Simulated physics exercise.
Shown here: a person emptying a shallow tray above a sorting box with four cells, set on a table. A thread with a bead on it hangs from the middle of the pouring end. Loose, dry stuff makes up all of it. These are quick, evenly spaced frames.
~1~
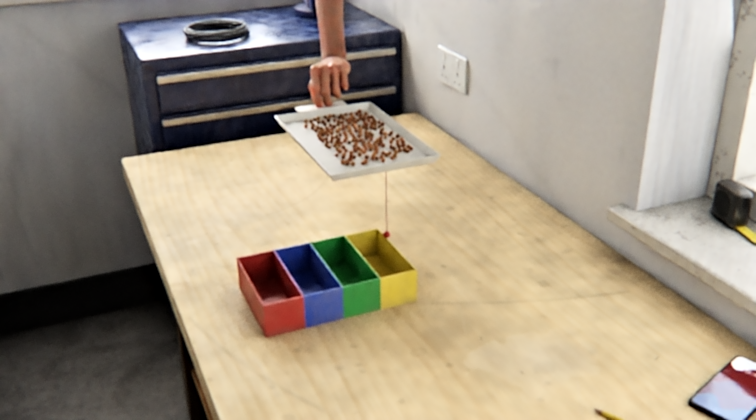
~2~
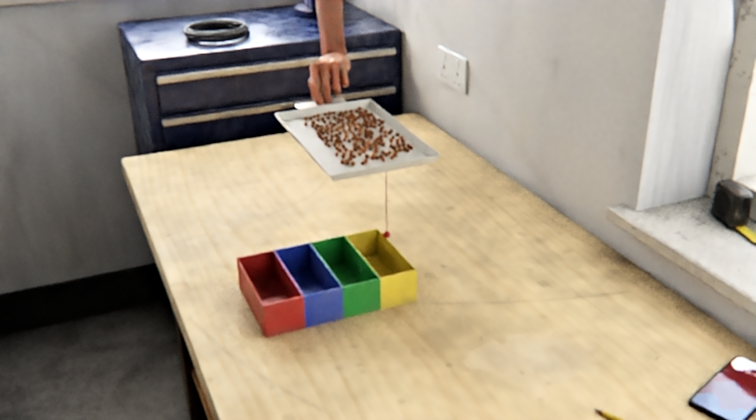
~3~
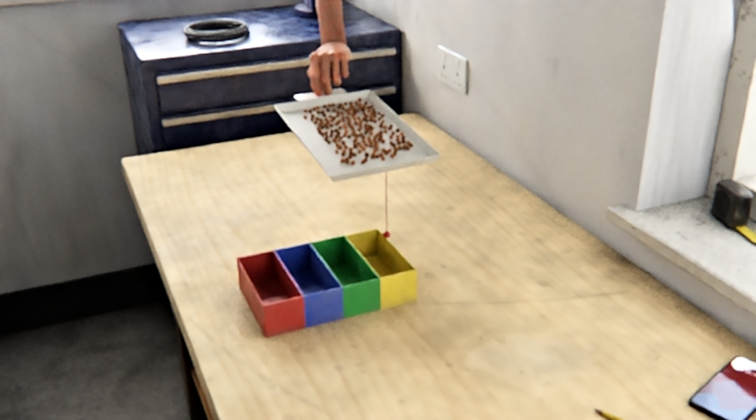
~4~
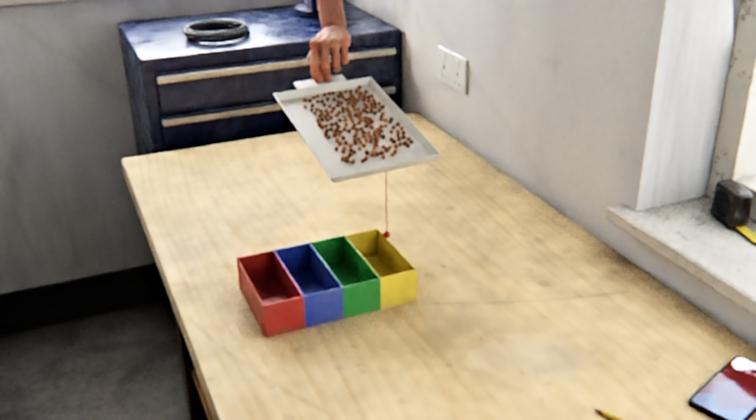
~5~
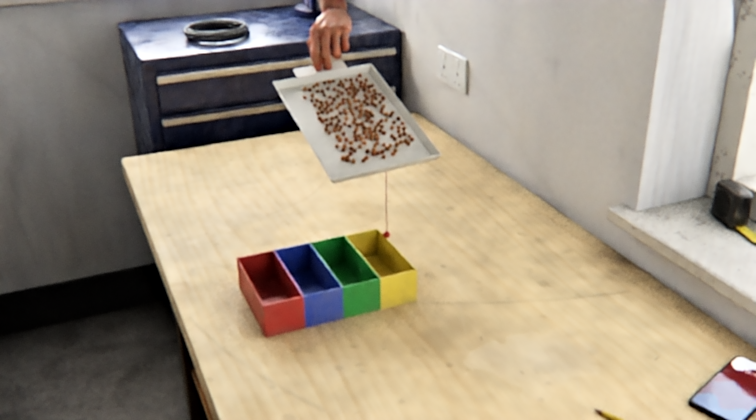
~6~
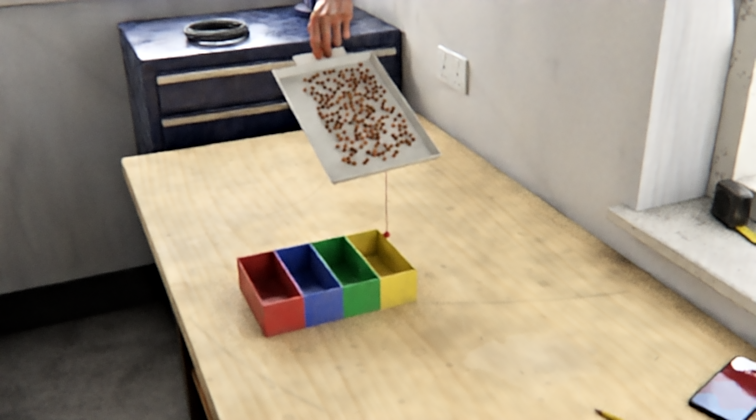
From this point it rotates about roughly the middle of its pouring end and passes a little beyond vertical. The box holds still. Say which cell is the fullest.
The green cell is the fullest.
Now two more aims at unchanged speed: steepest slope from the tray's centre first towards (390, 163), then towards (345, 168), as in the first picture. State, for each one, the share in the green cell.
Roughly 0 per cent, and 70 per cent.
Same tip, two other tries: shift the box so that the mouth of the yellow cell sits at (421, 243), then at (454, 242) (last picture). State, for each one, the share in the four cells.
The first gives 100 %, the second 90 %.
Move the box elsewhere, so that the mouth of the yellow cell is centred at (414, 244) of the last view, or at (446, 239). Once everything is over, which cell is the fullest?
The blue one, then that red cell.
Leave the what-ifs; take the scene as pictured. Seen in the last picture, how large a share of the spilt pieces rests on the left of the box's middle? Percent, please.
0 %, roughly.
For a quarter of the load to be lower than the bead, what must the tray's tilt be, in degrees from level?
I'd say it is tilted about 65°.
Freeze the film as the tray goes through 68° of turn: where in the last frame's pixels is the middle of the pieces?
In the last view the centre sits at roughly (364, 236).
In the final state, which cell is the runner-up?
Second: The cell in yellow.
Just after the last frame, tray tipped steeply; roughly a quarter on the tray; roughly a quarter in the green cell; about a tenth in the yellow cell; just a few in the blue cell; roughly half falling or outside the box.
A moment on, tray tipped past a quarter turn; roughly half in the green cell; roughly a quarter in the yellow cell; about a tenth in the blue cell; about a tenth falling or outside the box.
Further on, tray tipped past a quarter turn; roughly half in the green cell; roughly a quarter in the yellow cell; about a tenth in the blue cell; about a tenth falling or outside the box.
When it is over, tray tipped past a quarter turn; roughly half in the green cell; roughly a quarter in the yellow cell; about a tenth in the blue cell; not one in the red cell; about a tenth outside the box.
